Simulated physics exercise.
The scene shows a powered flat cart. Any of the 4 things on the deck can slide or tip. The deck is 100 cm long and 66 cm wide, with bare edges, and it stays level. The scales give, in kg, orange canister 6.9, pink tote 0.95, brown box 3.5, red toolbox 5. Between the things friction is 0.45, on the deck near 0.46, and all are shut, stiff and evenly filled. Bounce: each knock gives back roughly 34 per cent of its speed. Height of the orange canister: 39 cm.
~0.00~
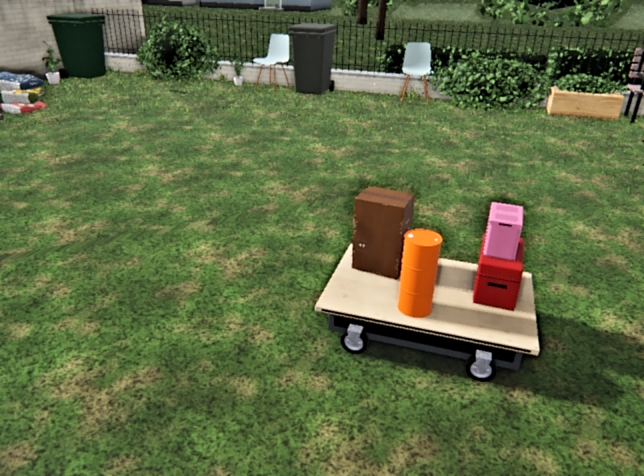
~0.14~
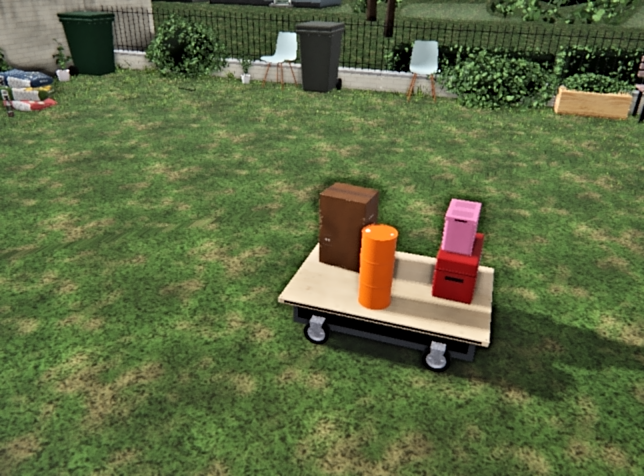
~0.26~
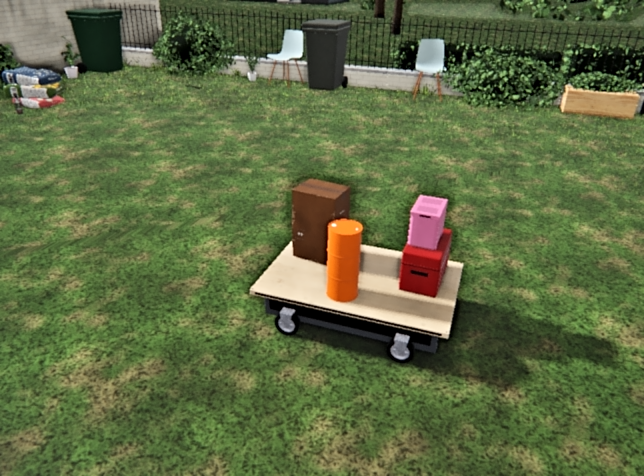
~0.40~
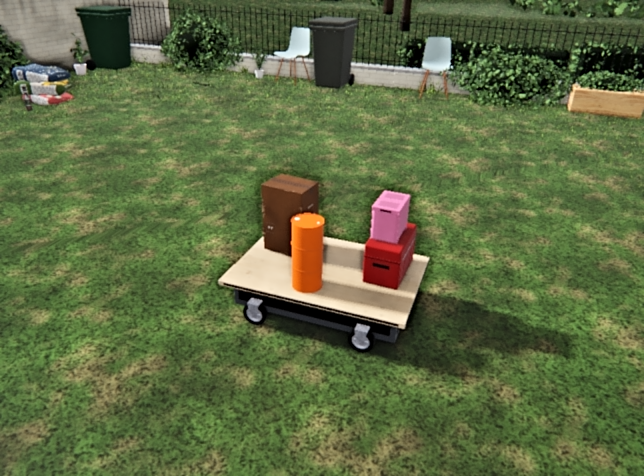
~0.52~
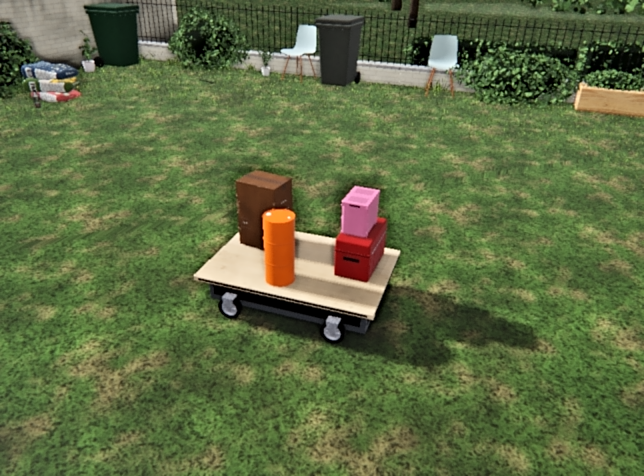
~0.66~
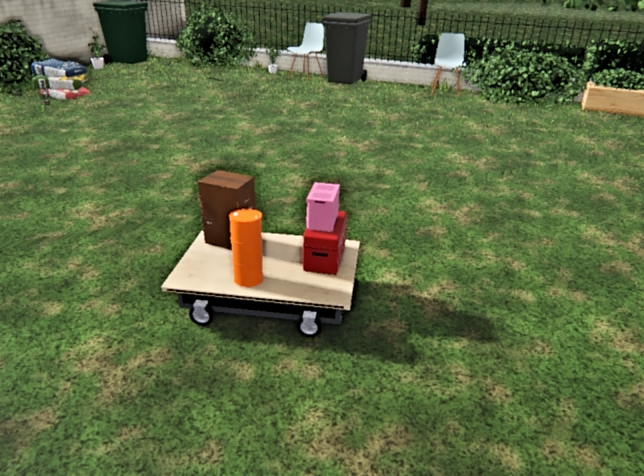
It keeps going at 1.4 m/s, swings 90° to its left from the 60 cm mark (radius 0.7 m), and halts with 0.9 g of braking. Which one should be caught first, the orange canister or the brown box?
The latter of the two.
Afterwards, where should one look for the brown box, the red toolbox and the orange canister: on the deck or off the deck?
Well, the brown box does come off, the red toolbox does not come off, and the orange canister does come off.
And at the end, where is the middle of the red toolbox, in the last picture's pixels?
It settles somewhere near (106, 322).
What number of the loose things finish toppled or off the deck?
2.
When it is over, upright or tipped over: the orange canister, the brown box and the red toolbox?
In the last frame the orange canister does not stay up, the brown box does not stay up and the red toolbox remains up.
After 1.16 s, cart 162 cm along, turned 72°; brown box now off the deck; orange canister leaning 53° near (120, 302).
After 1.56 s, cart 211 cm along, turned 90°; orange canister on its side near (21, 402); pink tote slid 4 cm; red toolbox slid 4 cm.
By the end (2.5 s), off the deck, orange canister and brown box; not toppled but over 10 cm from the start, pink tote; red toolbox in place, give or take 10 cm. Orange canister went at 1.08 s; brown box went at 0.92 s.
